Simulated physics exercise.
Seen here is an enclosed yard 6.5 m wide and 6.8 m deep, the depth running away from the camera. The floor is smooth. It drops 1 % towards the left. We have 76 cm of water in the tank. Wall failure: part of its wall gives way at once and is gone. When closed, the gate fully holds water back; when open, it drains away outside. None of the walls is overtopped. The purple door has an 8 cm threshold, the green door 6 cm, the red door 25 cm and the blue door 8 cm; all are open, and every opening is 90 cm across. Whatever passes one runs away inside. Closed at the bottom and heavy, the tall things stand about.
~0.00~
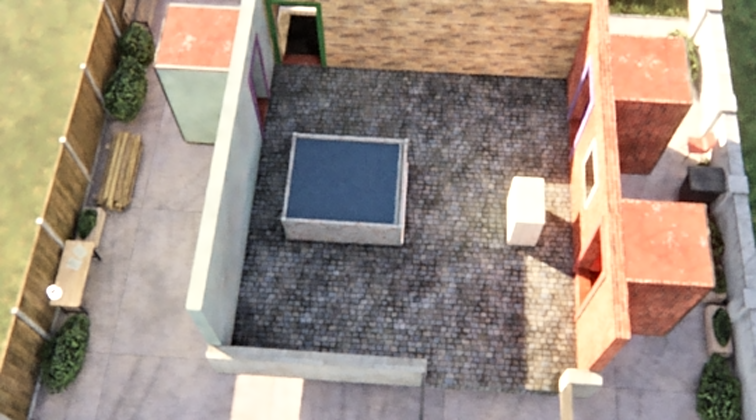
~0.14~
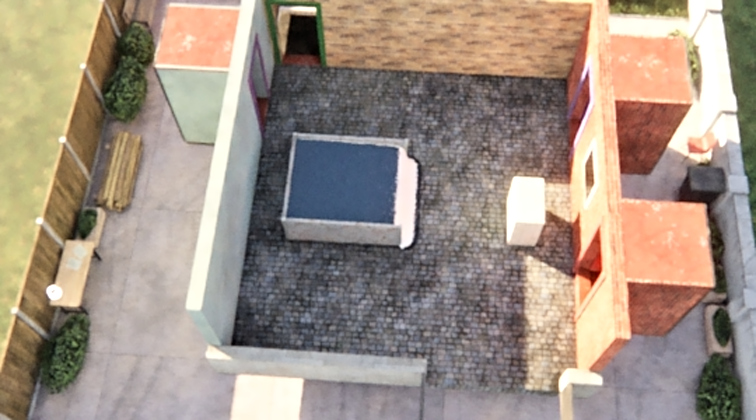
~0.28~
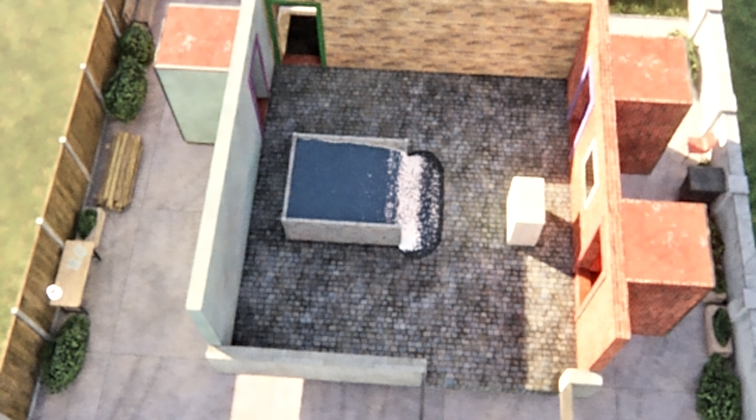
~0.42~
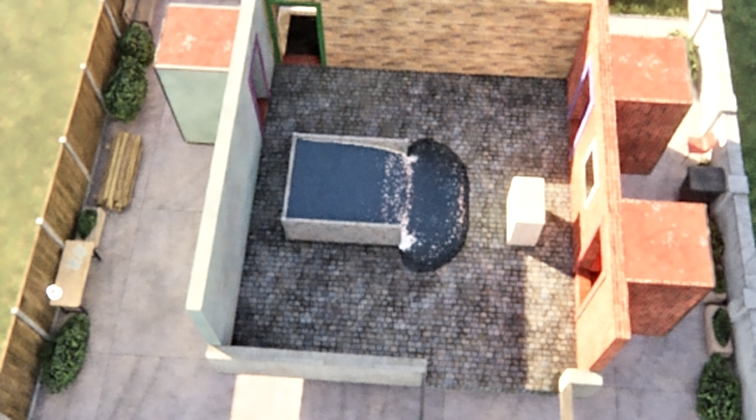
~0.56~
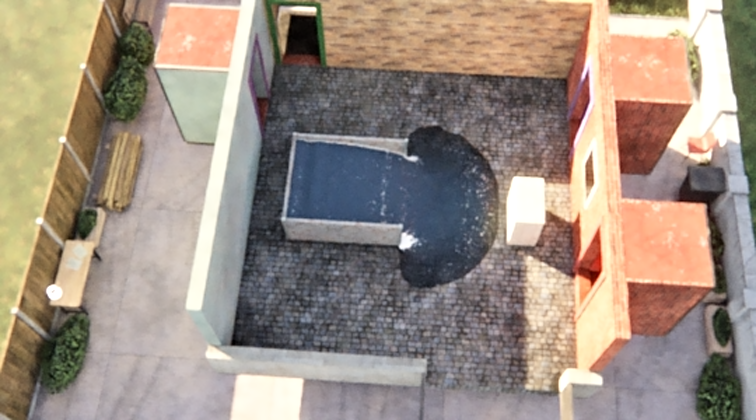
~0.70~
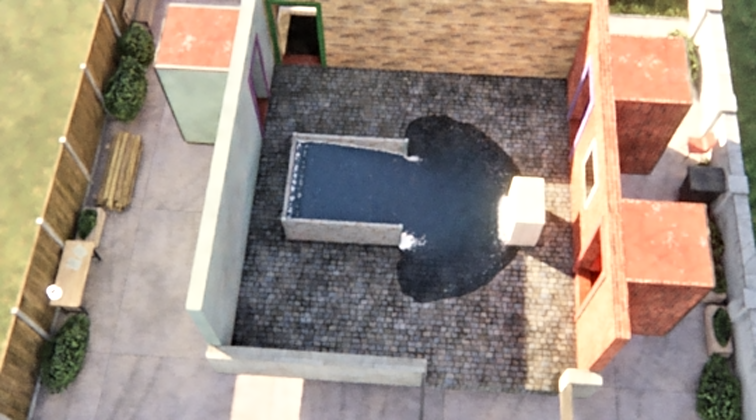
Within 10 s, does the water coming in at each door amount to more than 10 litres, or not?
At the purple door: More than 10 litres. At the green door: More than 10 litres. At the red door: Not more than 10 litres. At the blue door: More than 10 litres.
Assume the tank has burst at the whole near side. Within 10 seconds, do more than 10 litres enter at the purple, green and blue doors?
Note: Purple short of the mark, green beyond the mark, blue short of the mark.
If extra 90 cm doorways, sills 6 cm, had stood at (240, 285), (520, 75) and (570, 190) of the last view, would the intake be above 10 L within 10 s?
So, in the order given, it's shy of the mark, then beyond the mark, then beyond the mark.
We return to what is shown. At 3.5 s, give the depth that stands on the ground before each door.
Purple 0 cm, green 0 cm, red 9 cm, blue 18 cm.
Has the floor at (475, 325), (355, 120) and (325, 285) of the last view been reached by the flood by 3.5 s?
Listed in sequence, the spots are drenched, bone dry and bone dry.
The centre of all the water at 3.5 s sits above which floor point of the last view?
Centre: Approx. (472, 200) px.
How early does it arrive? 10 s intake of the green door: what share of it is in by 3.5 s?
About 0%.
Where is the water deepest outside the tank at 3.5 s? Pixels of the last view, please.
In the last picture, around (557, 82).
After 1.4 s water covers 35 % of the floor and is deepest (44 cm) near (499, 218); purple door not reached, green door not reached, red door 15 cm at the sill, 0 L in, blue door 14 cm at the sill, 1 L in.
After 2.2 s water covers 45 % of the floor and is deepest (49 cm) near (576, 379); purple door not reached, green door not reached, red door 19 cm at the sill, 0 L in, blue door 26 cm at the sill, 61 L in.
After 3.5 s water covers 50 % of the floor and is deepest (34 cm) near (557, 82); purple door not reached, green door not reached, red door 9 cm at the sill, 0 L in, blue door 18 cm at the sill, 168 L in.
After 6.0 s water covers 75 % of the floor and is deepest (18 cm) near (263, 144); purple door 14 cm at the sill, 4 L in, green door 4 cm at the sill, 0 L in, red door 6 cm at the sill, 0 L in, blue door 10 cm at the sill, 228 L in.
After 10.0 s water covers 95 % of the floor and is deepest (12 cm) near (230, 357); purple door 9 cm at the sill, 40 L in, green door 10 cm at the sill, 32 L in, red door 3 cm at the sill, 0 L in, blue door 4 cm at the sill, 232 L in.
